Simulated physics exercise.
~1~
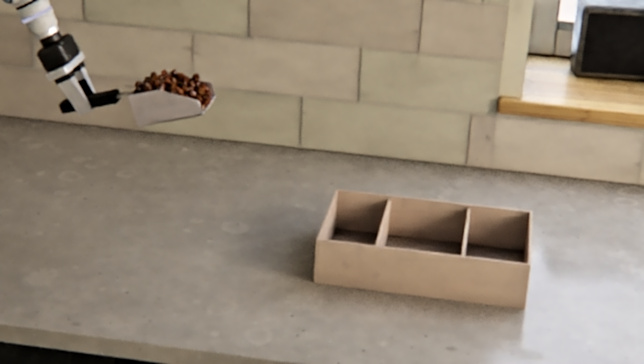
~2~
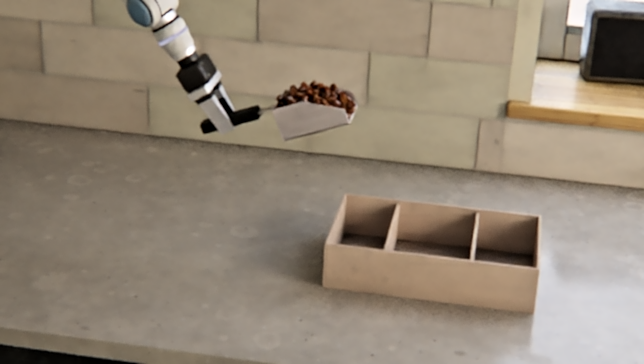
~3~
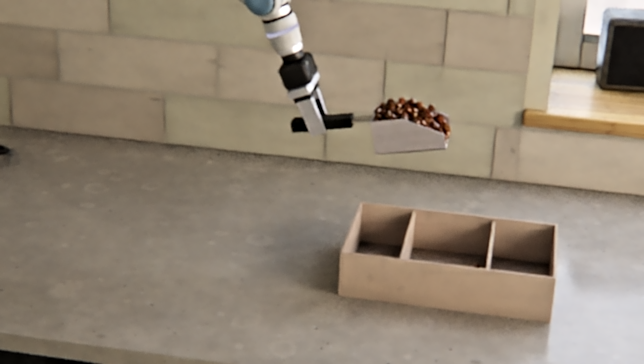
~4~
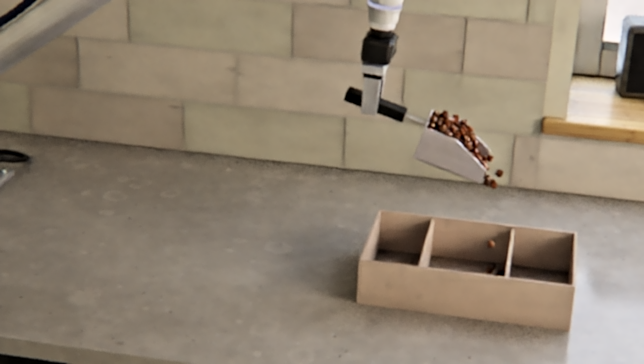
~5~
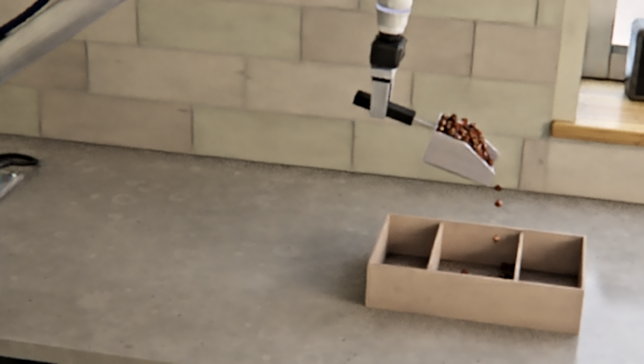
The clip opens on a robot arm at the upper left, holding a pale scoop heaped with small brown pellets above a gray countertop, with an open box of three compartments standing to the right. The arm carries the scoop steadily rightward past the tiled wall, keeping the heap in place. Once it nears the space above the box, the scoop tips forward, its open front dipping down to the right. A few pellets spill over the lip and drop toward the middle compartment. At the end, the scoop stays tilted and mostly full while a few pellets are still falling.
